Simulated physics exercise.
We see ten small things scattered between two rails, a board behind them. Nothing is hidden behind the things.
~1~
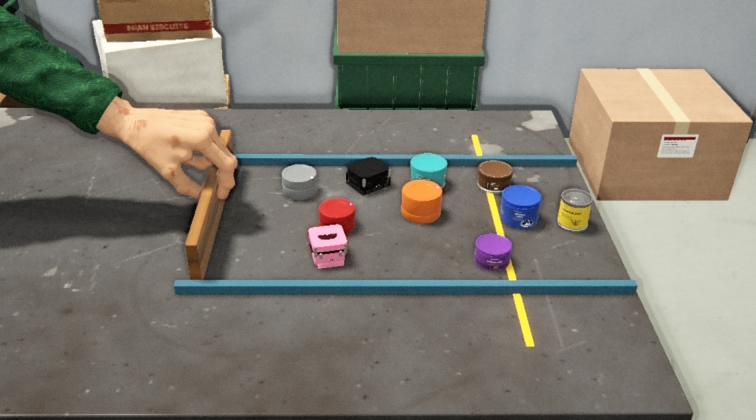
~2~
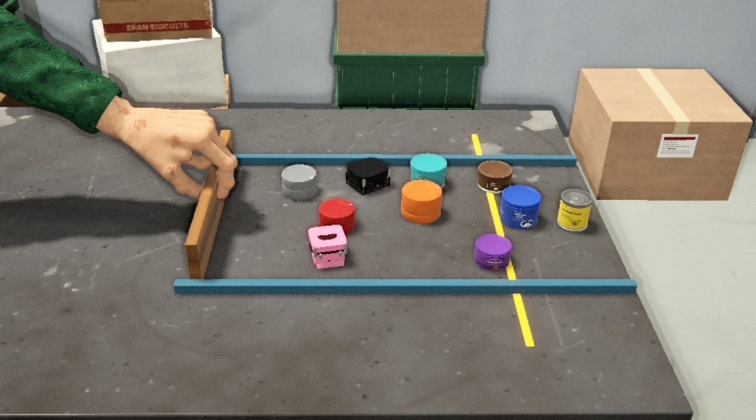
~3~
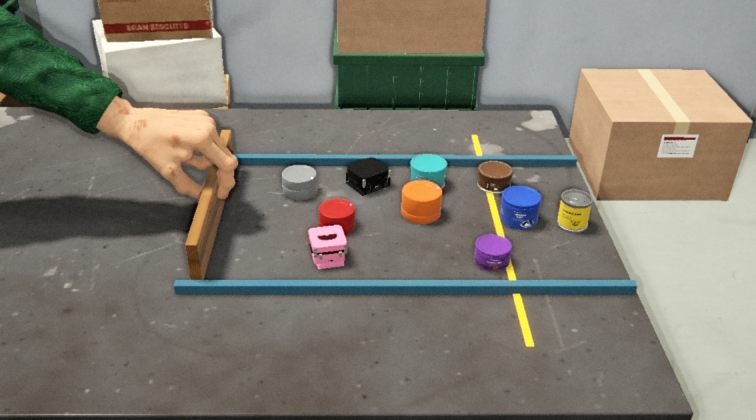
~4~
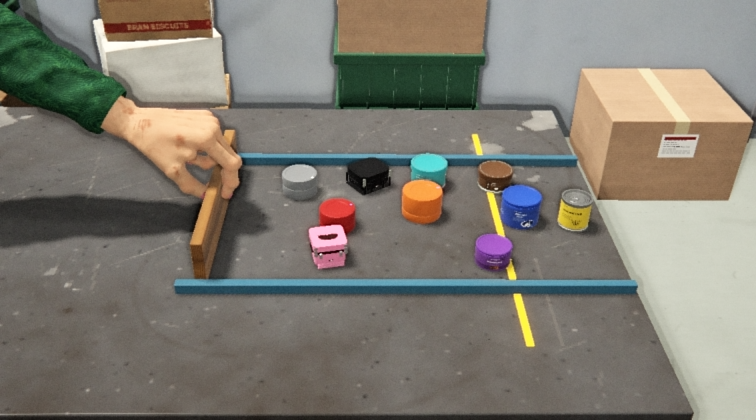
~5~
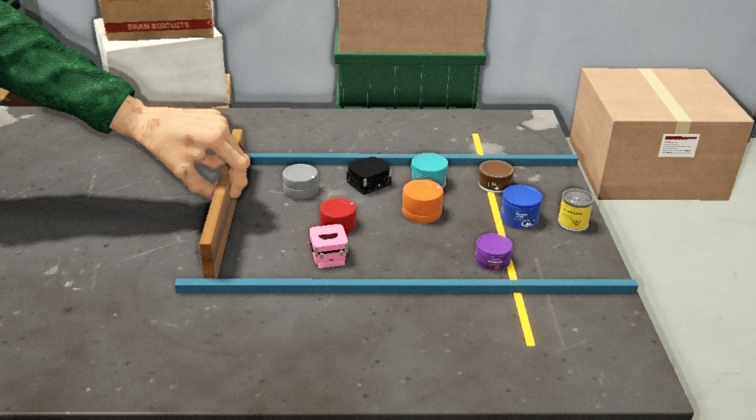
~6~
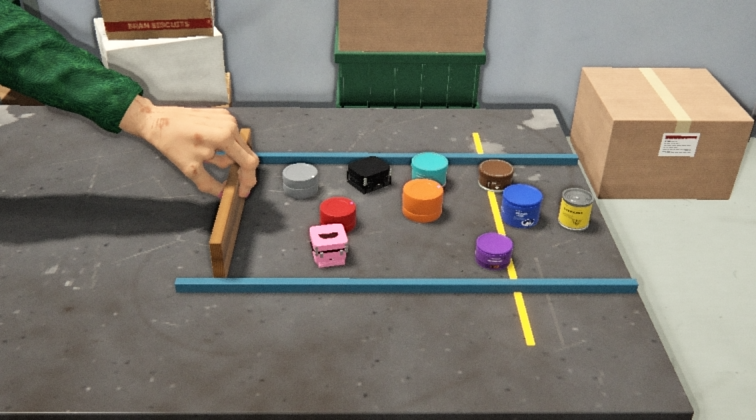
On a dark, scuffed tabletop, ten small, mostly round containers in various colours sit between two blue rails, some near a yellow tape line. A hand in a green sleeve holds a wooden board upright at the left, still at first, then slides it slightly right while the containers stay put.
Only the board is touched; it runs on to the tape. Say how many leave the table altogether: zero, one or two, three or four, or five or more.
In the end the number that fall off is zero.
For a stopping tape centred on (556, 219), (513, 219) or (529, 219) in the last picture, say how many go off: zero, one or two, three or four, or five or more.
For each place: Either three or four; zero; 1 or 2.
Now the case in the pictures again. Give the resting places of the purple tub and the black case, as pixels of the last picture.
First (559, 252), then (501, 166).
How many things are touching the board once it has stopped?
The number is 4.
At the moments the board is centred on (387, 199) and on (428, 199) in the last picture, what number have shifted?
By then 6, and 7.
Soon after, none off yet; yellow pot at rest near (576, 210); blue tub at rest near (521, 206); brown tin at rest near (496, 176).
Then, none off yet; yellow pot at rest near (576, 210); blue tub moving near (527, 207); brown tin moved about its own width near (527, 177).
At rest, the number that fall off is zero.
